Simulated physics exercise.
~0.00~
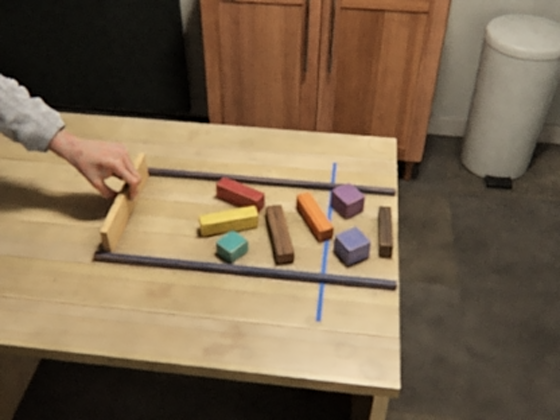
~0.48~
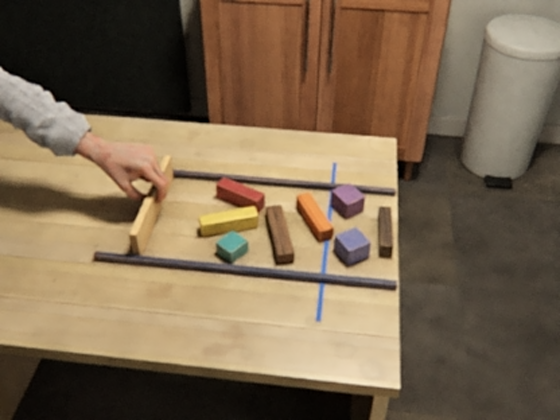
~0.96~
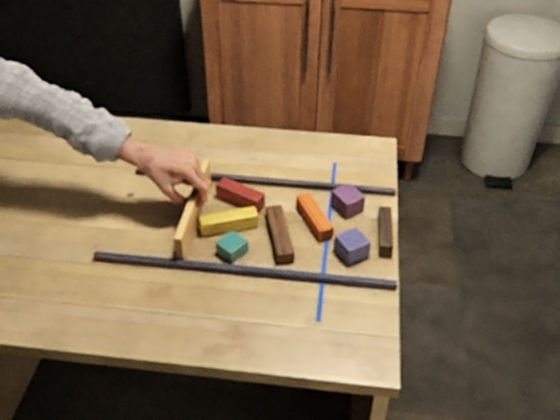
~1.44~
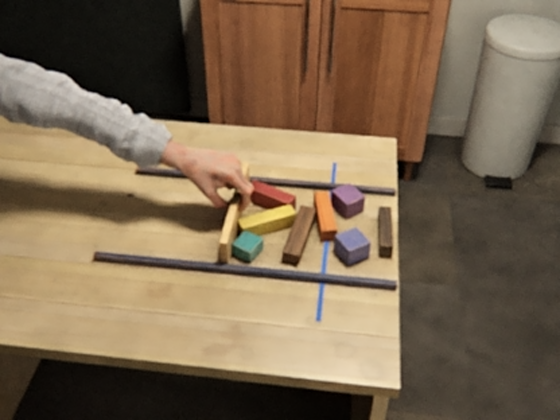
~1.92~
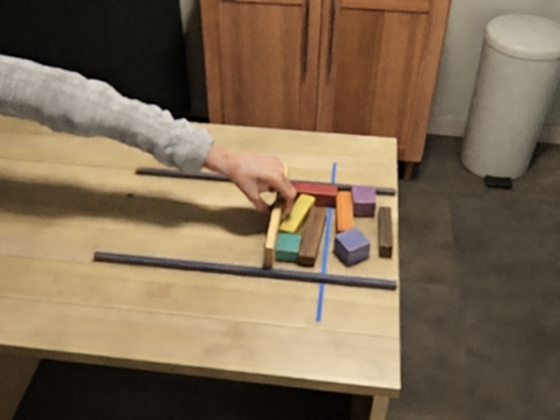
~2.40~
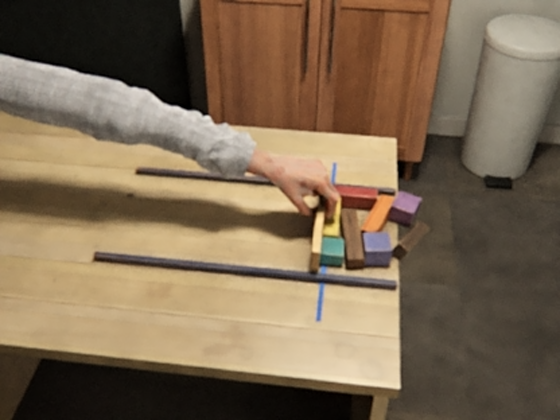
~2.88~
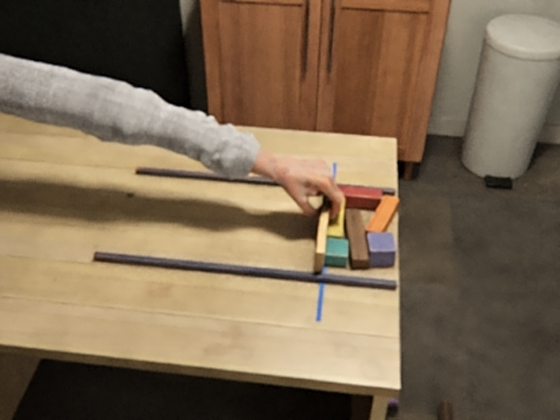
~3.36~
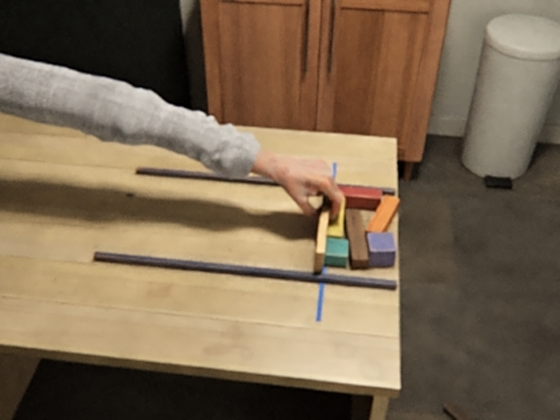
A hand slid an upright wooden board rightward between two dark rails, bunching colourful blocks together and pushing them past a blue tape line until the purple block nearest the back and a dark bar dropped off the table's end, while the rest stayed on.
